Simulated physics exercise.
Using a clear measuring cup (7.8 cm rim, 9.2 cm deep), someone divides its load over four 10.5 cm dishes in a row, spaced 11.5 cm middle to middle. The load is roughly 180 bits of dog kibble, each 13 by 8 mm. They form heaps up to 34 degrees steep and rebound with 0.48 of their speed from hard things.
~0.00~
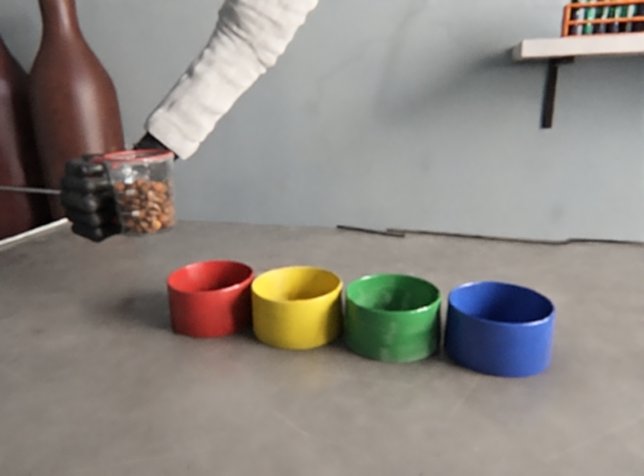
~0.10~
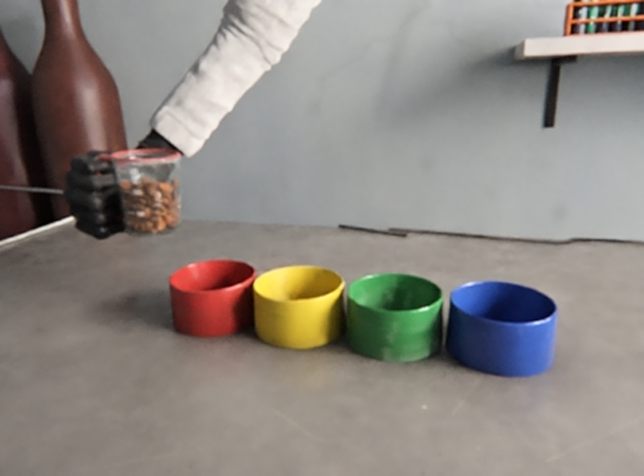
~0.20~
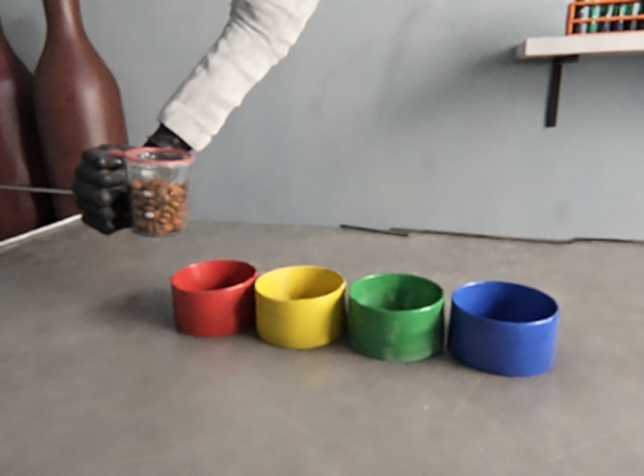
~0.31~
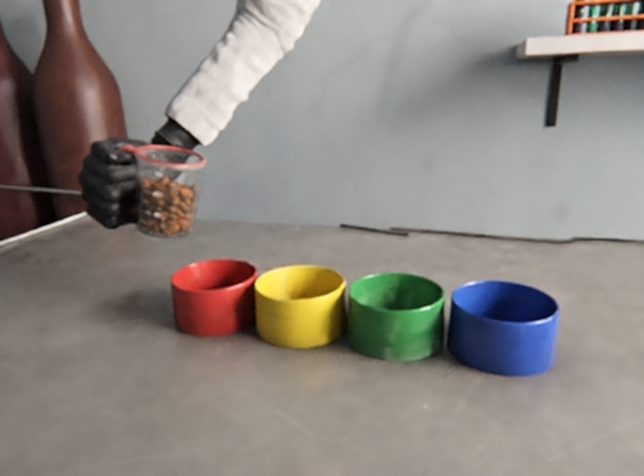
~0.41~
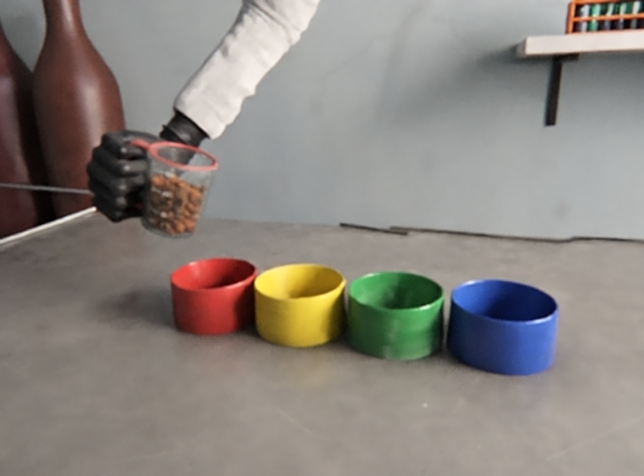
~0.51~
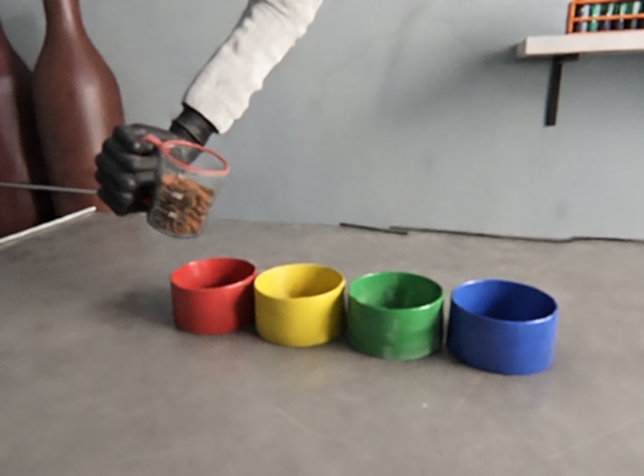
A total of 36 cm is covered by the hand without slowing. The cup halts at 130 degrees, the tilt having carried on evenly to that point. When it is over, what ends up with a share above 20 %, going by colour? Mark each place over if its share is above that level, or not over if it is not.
Red dish: Not over, blue dish: Not over, green dish: Over, yellow dish: Not over, counter: Not over.
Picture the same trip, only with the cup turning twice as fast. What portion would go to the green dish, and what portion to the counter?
Result - green dish: 0; counter: 0.
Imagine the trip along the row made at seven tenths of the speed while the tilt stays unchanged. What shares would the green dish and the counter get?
Shares: Green 10, counter 20.
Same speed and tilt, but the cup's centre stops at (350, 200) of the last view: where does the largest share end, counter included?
Result: Biggest portion at green.
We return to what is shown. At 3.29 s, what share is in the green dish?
Close to 100 per cent at that point.
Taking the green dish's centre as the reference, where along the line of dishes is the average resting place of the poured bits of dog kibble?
The average sits about 1 cm from the centre, on its right.
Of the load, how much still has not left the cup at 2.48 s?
Close to 0 in a hundred.
Then, at 1.69 s, tilt 92 degrees; cup holds 100 %.
Then, at 2.48 s, tilt 130 degrees; cup holds 0 %, green 100 %.
After 3.29 s, tilt 130 degrees; cup holds 0 %, green 100 %.
At rest (3.6 s), red 0 %, blue 0 %, green 100 %, yellow 0 %, counter 0 %.
